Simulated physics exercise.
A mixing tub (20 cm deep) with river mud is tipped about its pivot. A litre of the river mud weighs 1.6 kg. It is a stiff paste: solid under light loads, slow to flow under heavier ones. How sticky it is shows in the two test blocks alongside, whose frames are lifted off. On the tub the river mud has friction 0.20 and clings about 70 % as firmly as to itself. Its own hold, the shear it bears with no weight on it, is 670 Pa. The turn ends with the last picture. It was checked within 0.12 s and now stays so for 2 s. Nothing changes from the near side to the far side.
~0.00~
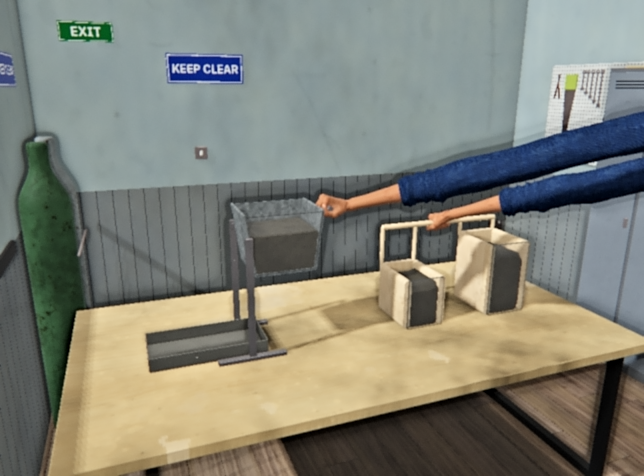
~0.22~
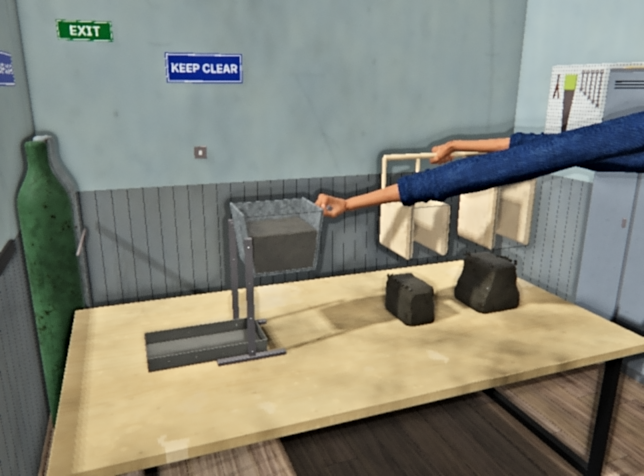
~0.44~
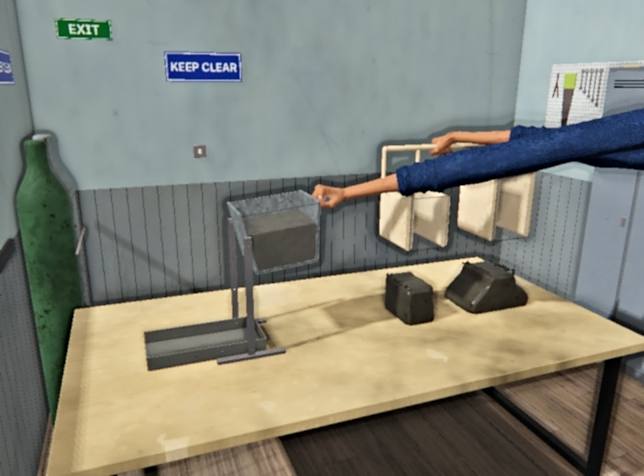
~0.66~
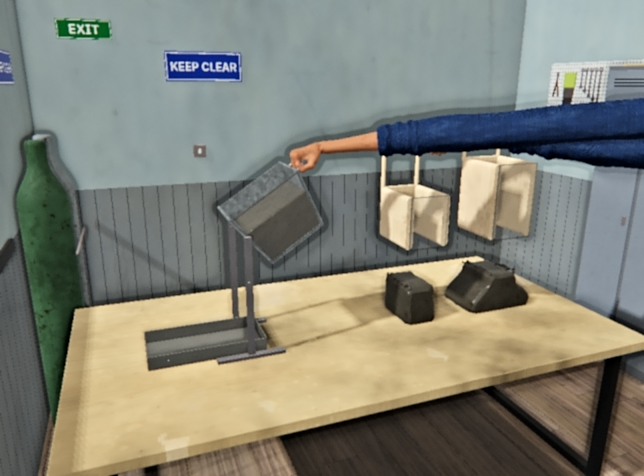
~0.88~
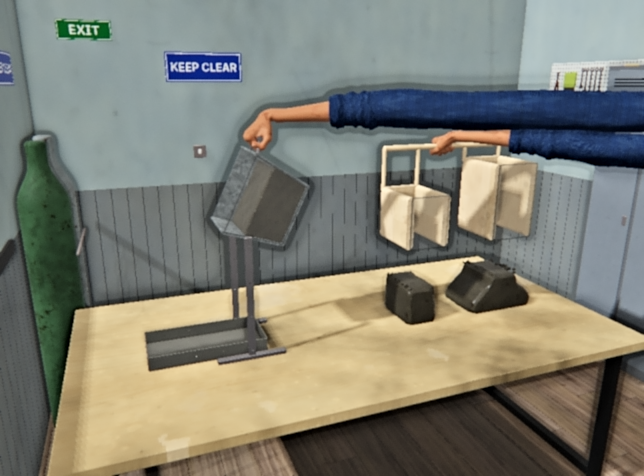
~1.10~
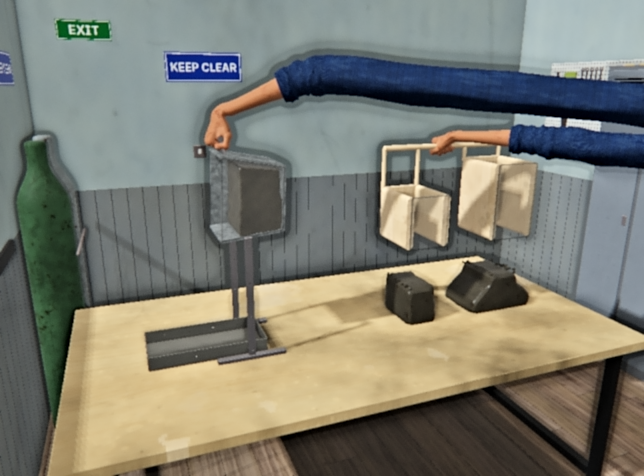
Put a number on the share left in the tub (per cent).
Expect roughly 59 %.
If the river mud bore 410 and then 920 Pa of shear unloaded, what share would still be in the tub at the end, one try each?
In that order: 45 %, 100 %.
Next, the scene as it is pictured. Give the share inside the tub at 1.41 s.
Near 85 %.
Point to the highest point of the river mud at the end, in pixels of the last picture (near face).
Around (268, 204).
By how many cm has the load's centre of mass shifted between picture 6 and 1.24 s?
Some 4 cm.
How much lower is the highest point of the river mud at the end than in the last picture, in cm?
Some 13 cm.
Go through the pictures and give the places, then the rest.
The first frame shows handle-side rim at (322, 211), tilt 0 degrees; highest point of the river mud at (312, 231); test blocks 16 cm, 25 cm high (left to right).
The second frame shows handle-side rim at (321, 210), tilt 0 degrees; highest point of the river mud at (312, 231); test blocks 16 cm, 21 cm high (left to right).
The third frame shows handle-side rim at (318, 202), tilt 6 degrees; highest point of the river mud at (313, 223); test blocks 16 cm, 16 cm high (left to right).
The fourth frame shows handle-side rim at (296, 172), tilt 33 degrees; highest point of the river mud at (302, 193); test blocks 16 cm, 16 cm high (left to right).
The fifth frame shows handle-side rim at (255, 156), tilt 65 degrees; highest point of the river mud at (273, 170); test blocks 16 cm, 16 cm high (left to right).
The sixth frame shows handle-side rim at (221, 159), tilt 87 degrees; highest point of the river mud at (244, 167); test blocks 16 cm, 16 cm high (left to right).
By 1.24 s, the tub is at 87 degrees and holds 100 %.
By 1.41 s, the tub is at 87 degrees and holds 83 %.
By 1.58 s, the tub is at 87 degrees and holds 63 %.
By 1.75 s, the tub is at 87 degrees and holds 59 %.
By 3.10 s, at the end, the tub is at 87 degrees and holds 59 %.
